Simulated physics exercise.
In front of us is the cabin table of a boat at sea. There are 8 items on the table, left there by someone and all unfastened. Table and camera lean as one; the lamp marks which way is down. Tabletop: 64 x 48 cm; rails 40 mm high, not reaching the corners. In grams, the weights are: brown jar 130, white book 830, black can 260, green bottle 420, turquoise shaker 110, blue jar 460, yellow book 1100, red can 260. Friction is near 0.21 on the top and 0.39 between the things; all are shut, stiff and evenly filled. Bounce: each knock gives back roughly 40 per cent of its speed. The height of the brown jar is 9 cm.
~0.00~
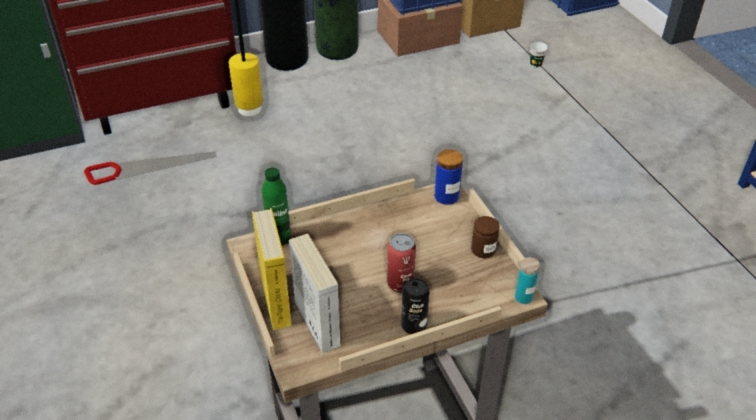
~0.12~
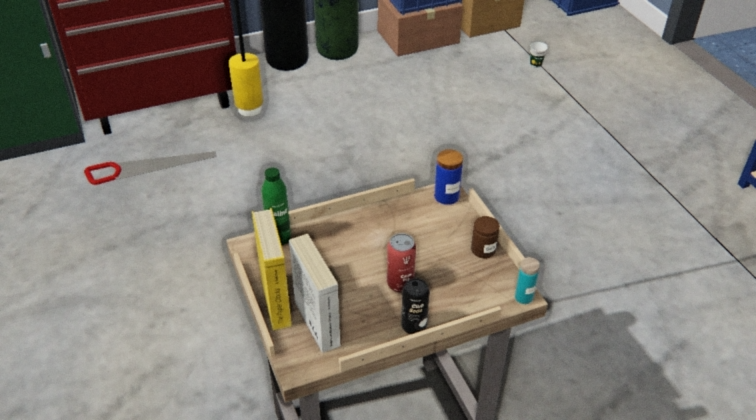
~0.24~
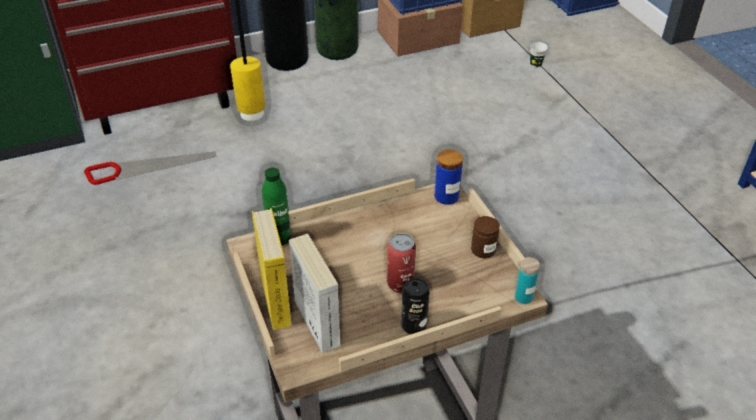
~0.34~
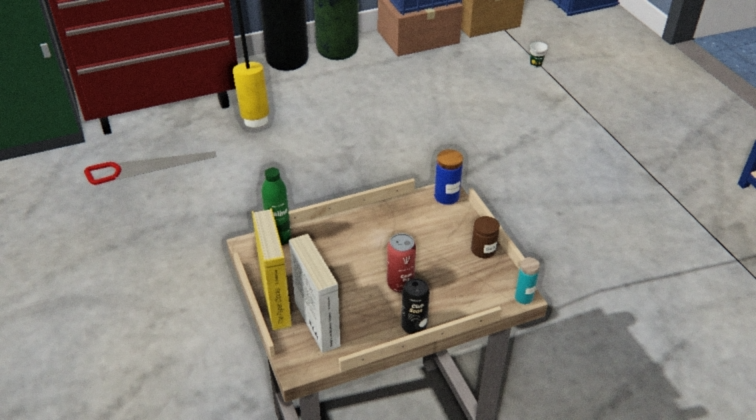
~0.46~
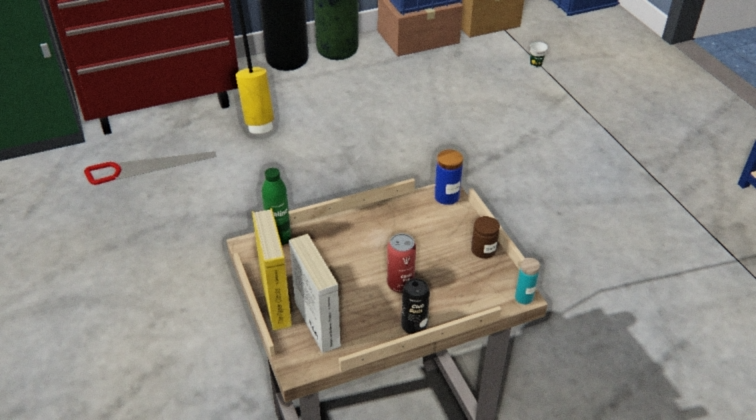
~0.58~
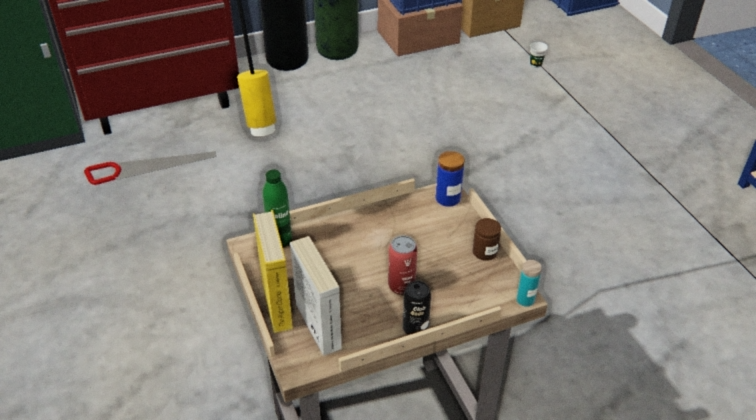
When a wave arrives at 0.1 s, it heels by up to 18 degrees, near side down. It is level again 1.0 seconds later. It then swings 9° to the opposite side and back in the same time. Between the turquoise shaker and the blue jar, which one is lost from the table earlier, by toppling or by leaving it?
The first of the two.
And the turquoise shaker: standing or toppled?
Well, the turquoise shaker tumbles down.
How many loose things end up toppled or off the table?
Count: 1.
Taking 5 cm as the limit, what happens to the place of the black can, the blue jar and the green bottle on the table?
Black can: Remains in place; blue jar: Is displaced; green bottle: Is displaced.
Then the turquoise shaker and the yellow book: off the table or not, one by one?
At the end the turquoise shaker winds up past the limits and the yellow book stays inside the limits.
After 0.78 s, heel 13°, near side down; turquoise shaker now off the table; blue jar moved 5 cm near (457, 189); yellow book moved 5 cm.
After 0.98 s, heel 2°, near side down; blue jar moved 10 cm near (465, 200); yellow book moved 10 cm; green bottle moved 10 cm.
After 1.18 s, boat level; blue jar moved 10 cm near (465, 201); yellow book moved 10 cm; green bottle moved 10 cm.
After 1.58 s, heel 9°, far side down; blue jar moved 10 cm near (465, 201); yellow book moved 10 cm; green bottle moved 10 cm.
In the end (2.6 s), off the table, turquoise shaker; not toppled but over 5 cm from the start, brown jar, white book, green bottle, blue jar, yellow book and red can; black can under 5 cm from the start. At the end, from the last picture's camera, blue jar near (465, 201). Turquoise shaker went at 0.74 s; blue jar was never lost.
